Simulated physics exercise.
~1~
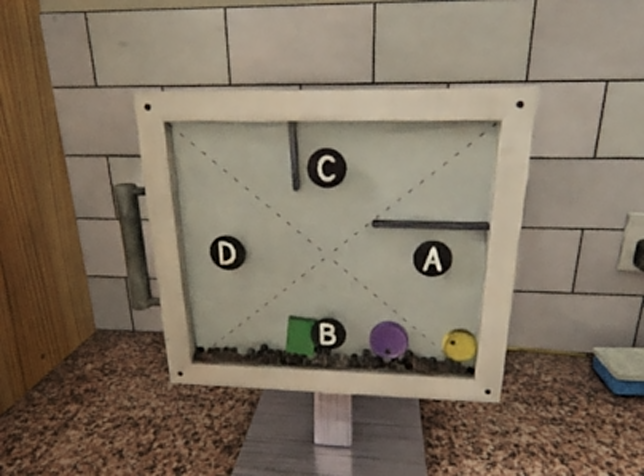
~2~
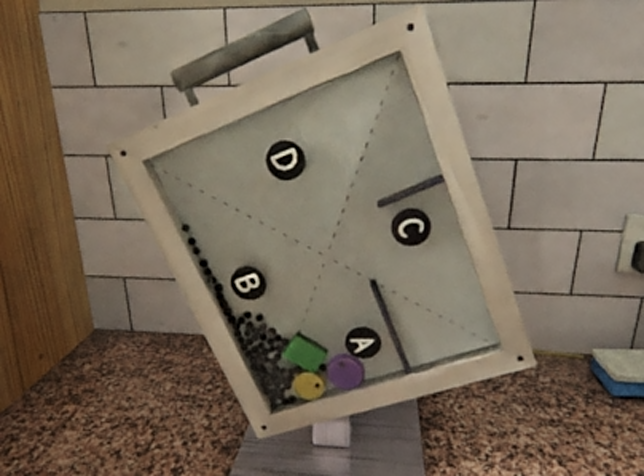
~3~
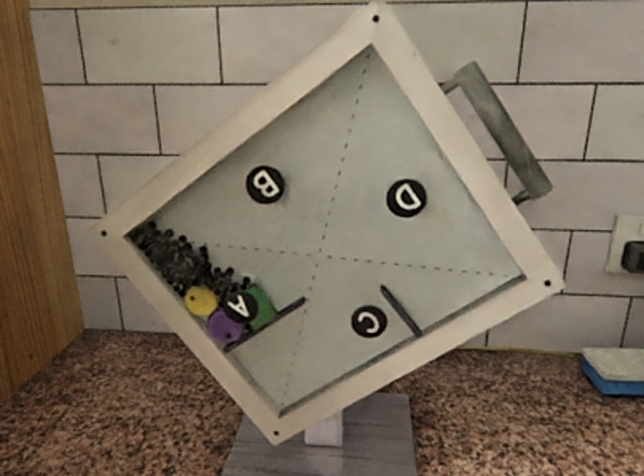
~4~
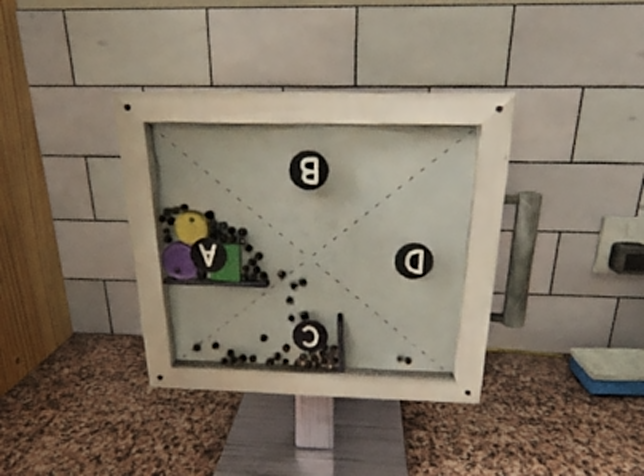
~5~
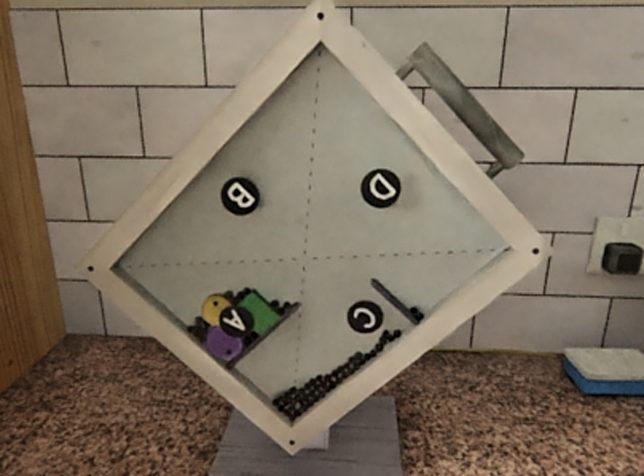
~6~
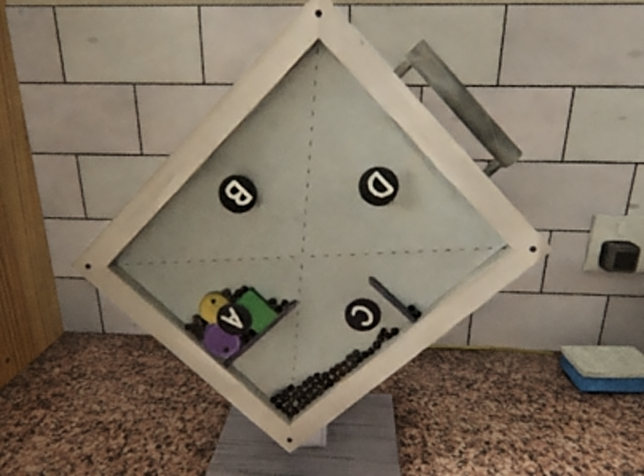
A framed case holding black beads, a green block and yellow and purple discs turned clockwise until upside down, spilling some beads off a shelf, then swung partway back and stopped tilted, with the block and discs resting by the letter A.
